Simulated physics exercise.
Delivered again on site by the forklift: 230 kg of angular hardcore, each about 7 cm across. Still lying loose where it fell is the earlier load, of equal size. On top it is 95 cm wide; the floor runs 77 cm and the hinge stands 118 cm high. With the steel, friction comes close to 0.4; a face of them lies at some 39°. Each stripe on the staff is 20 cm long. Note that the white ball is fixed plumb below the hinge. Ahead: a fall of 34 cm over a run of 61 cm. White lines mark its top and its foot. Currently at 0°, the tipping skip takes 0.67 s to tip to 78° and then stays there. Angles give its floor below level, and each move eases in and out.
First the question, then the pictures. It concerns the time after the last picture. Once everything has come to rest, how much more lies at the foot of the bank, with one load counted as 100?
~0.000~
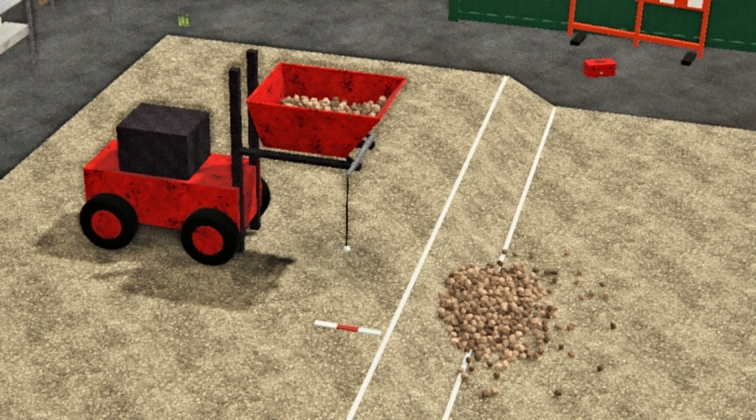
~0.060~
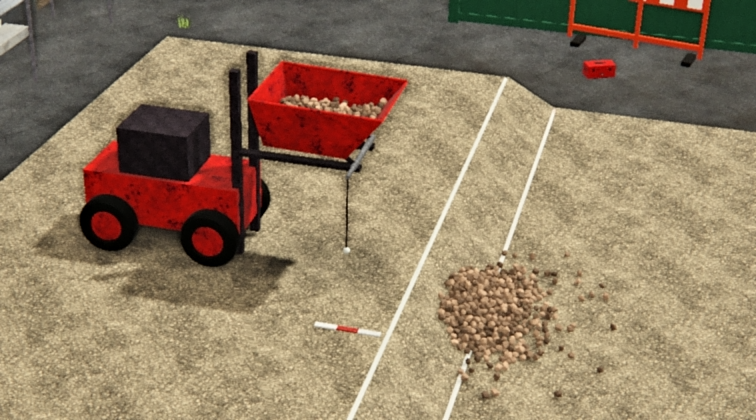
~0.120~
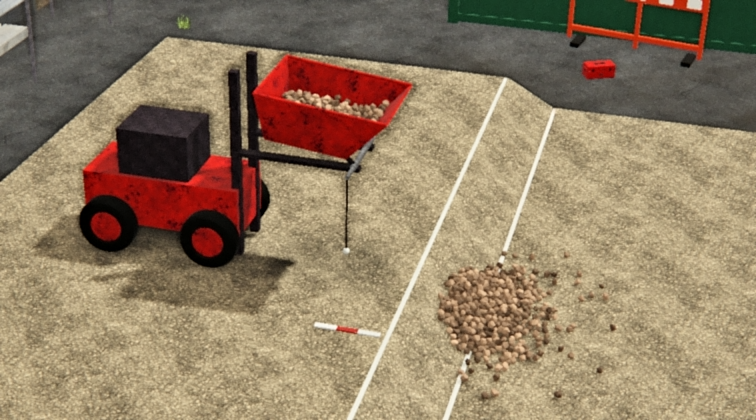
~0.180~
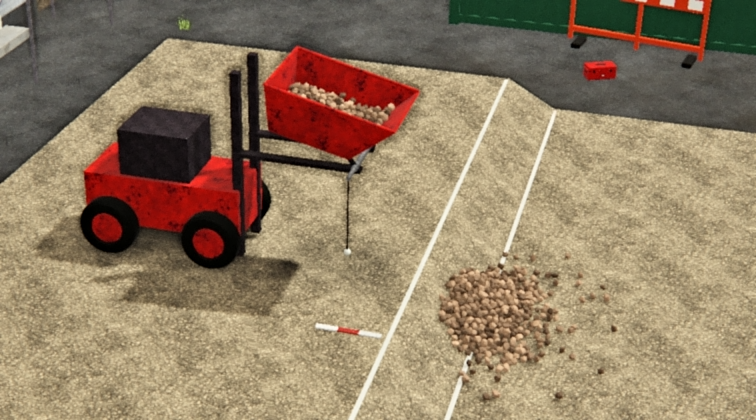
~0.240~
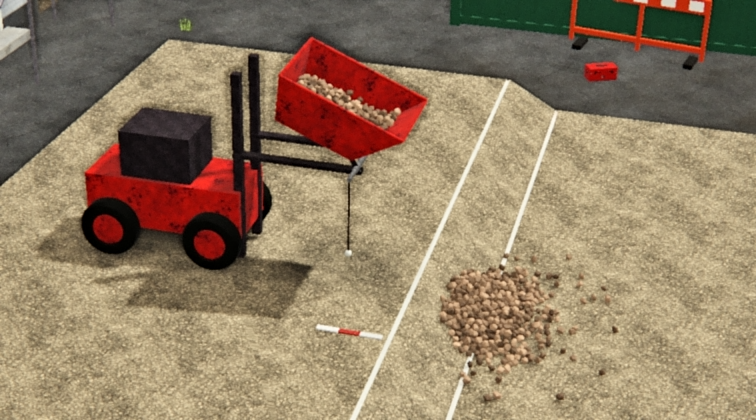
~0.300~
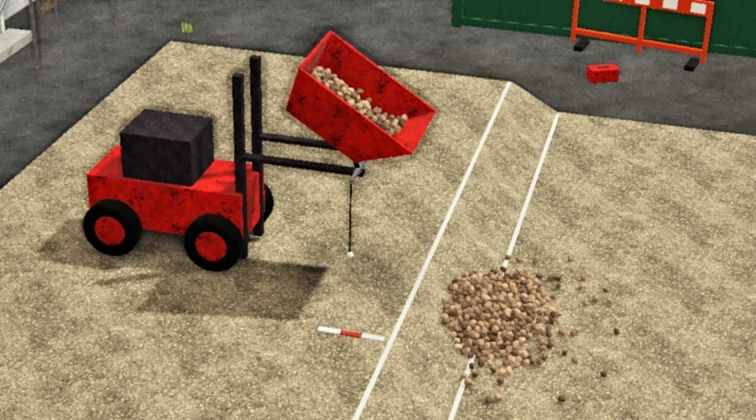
About 72 per cent more.
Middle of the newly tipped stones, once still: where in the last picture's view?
They settle centred around (508, 312).
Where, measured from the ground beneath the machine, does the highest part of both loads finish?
It reaches near 4 cm up from the ground.
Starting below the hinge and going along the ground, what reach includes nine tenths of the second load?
Around 220 cm ahead of it.
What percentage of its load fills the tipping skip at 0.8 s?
I'd say about 100 per cent.
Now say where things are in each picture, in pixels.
In the first frame, the tipping skip is at 0°, its lip at (380, 119); the top of the load is at (365, 106). The earlier load is highest near (468, 286), 9 cm below ground level, 34 % on the top or the slope, 66 % at the foot of the bank.
In the second frame, the tipping skip is at 2°, its lip at (382, 122); the top of the load is at (342, 105); the stones move at 0.4 m/s on average.
In the third frame, the tipping skip is at 7°, its lip at (387, 126); the top of the load is at (314, 100); the stones move at 0.8 m/s on average.
In the fourth frame, the tipping skip is at 14°, its lip at (395, 132); the top of the load is at (300, 91); the stones move at 1.1 m/s on average.
The fifth frame shows lip at (403, 142), floor tilted 23°, highest stones at (306, 83); the stones move at 1.4 m/s on average.
In the sixth frame, the tipping skip is at 33°, its lip at (412, 154); the top of the load is at (318, 75); the stones move at 1.6 m/s on average.
After 0.5 s the floor is at 65°; in per cent of one load, 100 in the tipping skip, 34 on the top or the slope, 66 at the foot of the bank; the foremost stones are at (594, 330).
After 0.8 s the floor is at 78°; in per cent of one load, 98 in the tipping skip, 37 on the top or the slope, 66 at the foot of the bank; the foremost stones are at (594, 330).
After 1.1 s the floor is at 78°; in per cent of one load, 30 in the tipping skip, 71 on the top or the slope, 100 at the foot of the bank; the foremost stones are at (594, 330).
After 3.5 s the floor is at 78°; in per cent of one load, 0 in the tipping skip, 62 on the top or the slope, 138 at the foot of the bank; the foremost stones are at (699, 358). Net gain at the foot of the bank, 72.
